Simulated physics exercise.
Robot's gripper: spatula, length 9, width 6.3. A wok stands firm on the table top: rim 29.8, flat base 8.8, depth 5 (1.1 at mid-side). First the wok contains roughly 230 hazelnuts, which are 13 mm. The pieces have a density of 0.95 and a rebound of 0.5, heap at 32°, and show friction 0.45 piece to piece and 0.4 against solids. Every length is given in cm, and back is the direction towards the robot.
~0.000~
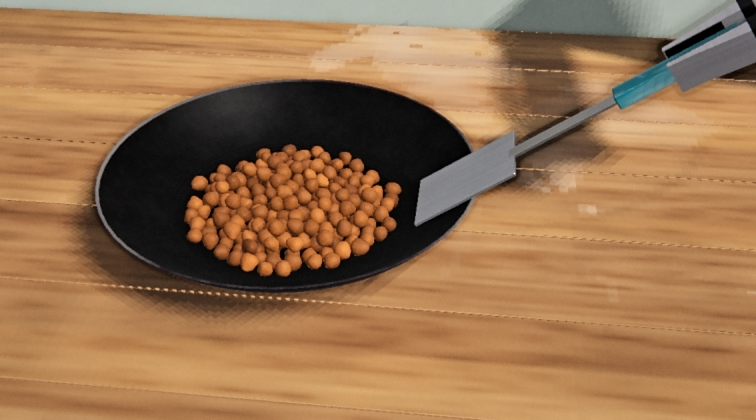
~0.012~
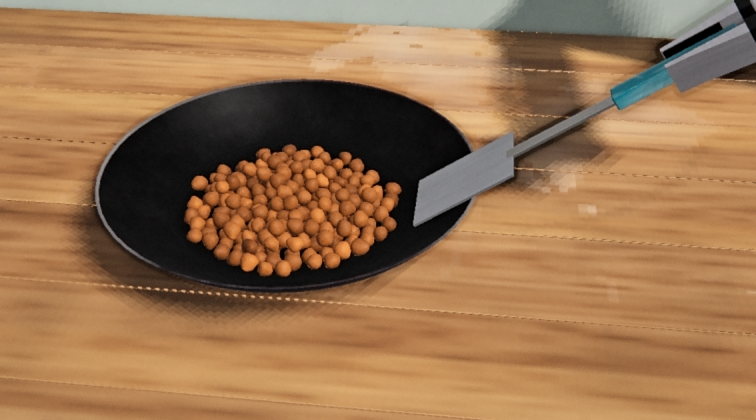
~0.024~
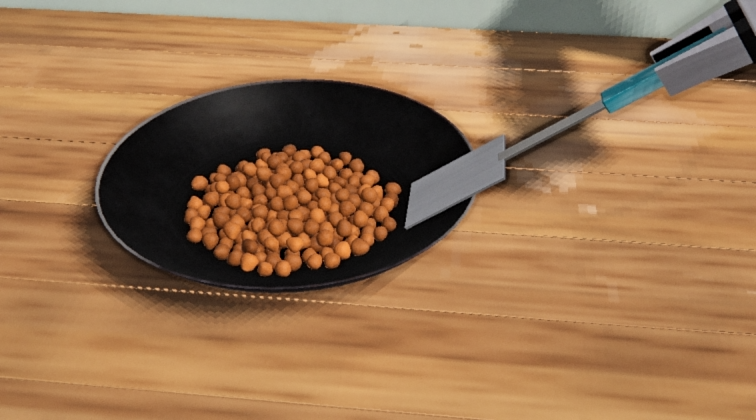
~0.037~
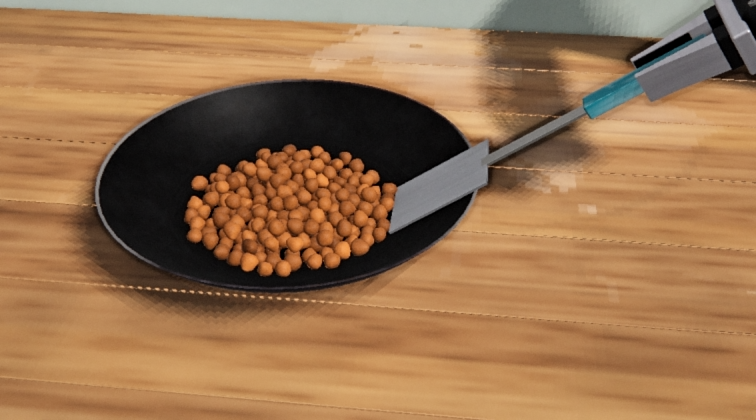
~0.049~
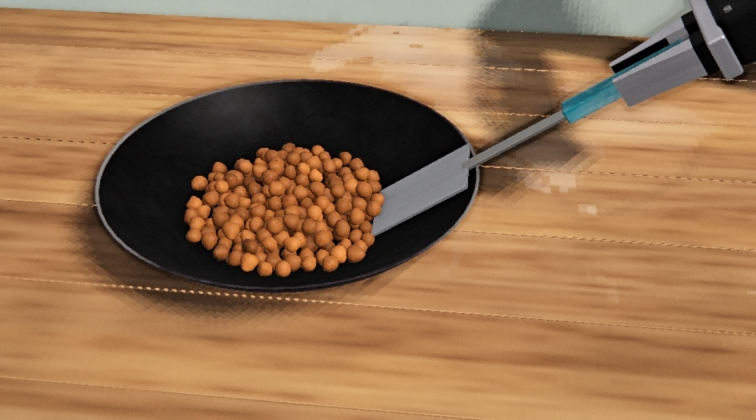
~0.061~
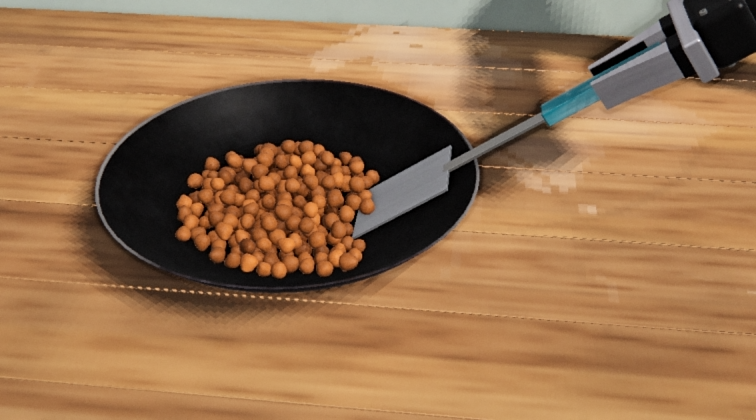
On a wooden table top, a black wok holds a heap of round brown hazelnuts, with a robot gripper's flat grey spatula resting inside its right edge. The spatula barely moves at first, then slides left and slightly down into the nuts, pushing the heap a little to the left.
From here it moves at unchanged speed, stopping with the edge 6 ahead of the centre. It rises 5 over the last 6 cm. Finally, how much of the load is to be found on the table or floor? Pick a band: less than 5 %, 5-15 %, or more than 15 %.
It falls in the band 5-15 %.
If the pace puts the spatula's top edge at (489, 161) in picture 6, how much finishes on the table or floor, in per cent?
Expect about 0 per cent there.
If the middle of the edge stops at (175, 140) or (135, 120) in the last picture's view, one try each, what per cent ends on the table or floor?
Roughly 15 and 25 per cent.
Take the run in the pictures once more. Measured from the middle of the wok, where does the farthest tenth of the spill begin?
About 105 cm.
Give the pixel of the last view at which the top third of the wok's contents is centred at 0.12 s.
I'd say close to (247, 180).
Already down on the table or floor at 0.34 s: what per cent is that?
Around 4 percent.
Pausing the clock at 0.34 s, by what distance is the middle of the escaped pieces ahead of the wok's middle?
28 cm.
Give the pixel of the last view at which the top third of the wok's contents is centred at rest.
It is centred near (191, 190) in the last view.
After 0.09 s, sloping 36°, highest piece 6 above the table; 232 in the wok.
After 0.12 s, sloping 36°, highest piece 7 above the table; 232 in the wok.
After 0.34 s, sloping 36°, highest piece 11 above the table; 208 in the wok, 8 on the table or floor, 16 on the blade or in flight.
After 1.39 s, sloping 36°, highest piece 6 above the table; 208 in the wok, 24 on the table or floor.
In the end, 208 in the wok, 24 on the table or floor. That is 10 % on the table or floor.
